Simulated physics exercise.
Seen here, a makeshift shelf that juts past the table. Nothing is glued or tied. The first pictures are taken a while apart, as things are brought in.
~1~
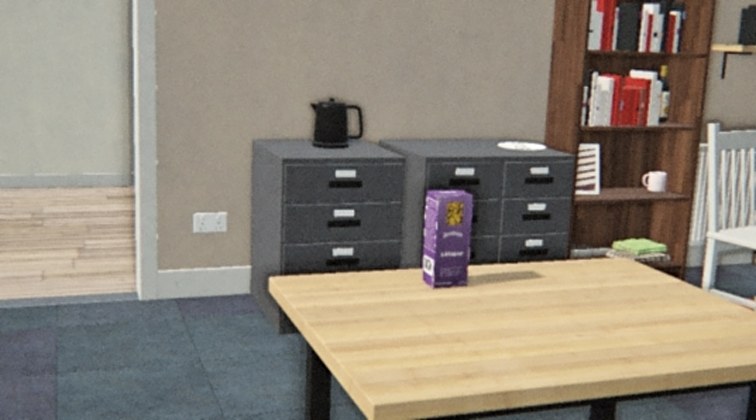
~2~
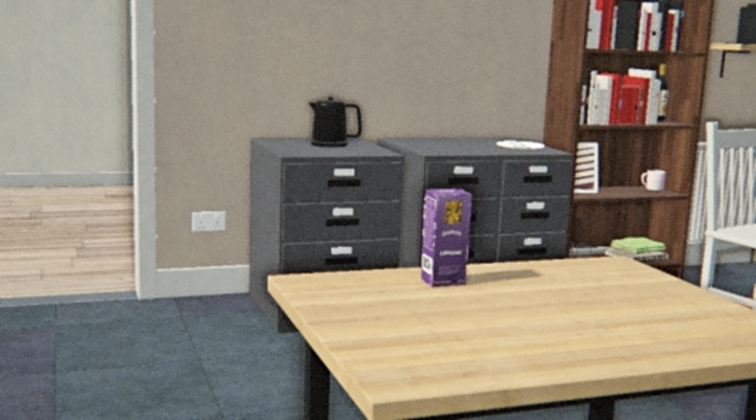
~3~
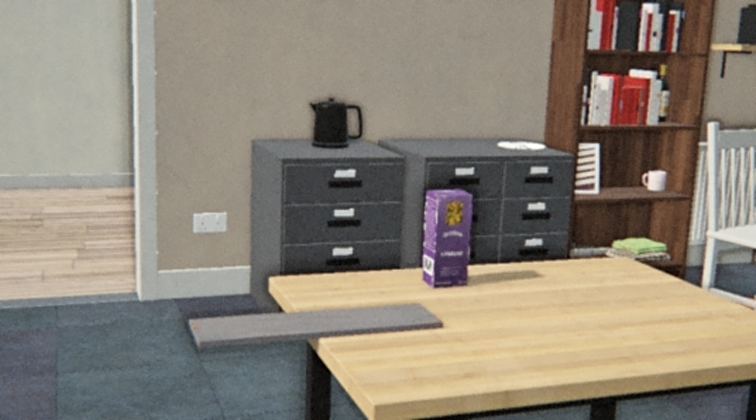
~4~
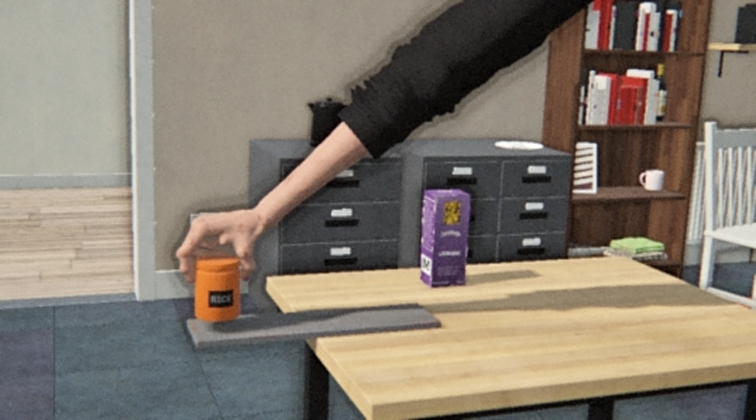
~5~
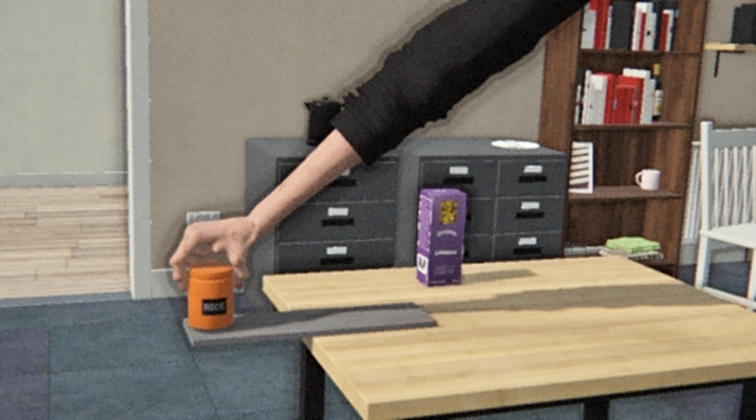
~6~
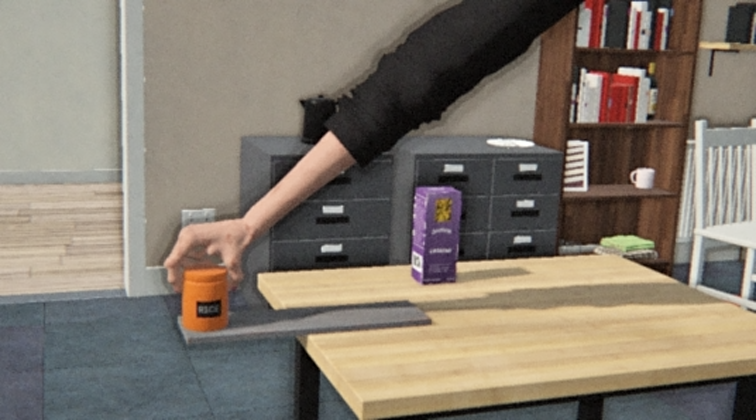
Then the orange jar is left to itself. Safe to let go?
The board comes down.
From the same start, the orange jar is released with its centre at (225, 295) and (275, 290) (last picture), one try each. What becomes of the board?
In the first case it goes over; in the second case it goes over.
Then, 0.40 s after the last picture, orange jar and grey board now down on the floor or falling.
Then, 0.60 s after the last picture, things are still on the move.
Then, 0.70 s after the last picture, as before.
By the end, down on the floor or falling, orange jar and grey board; purple carton in place. The board tips off the edge.
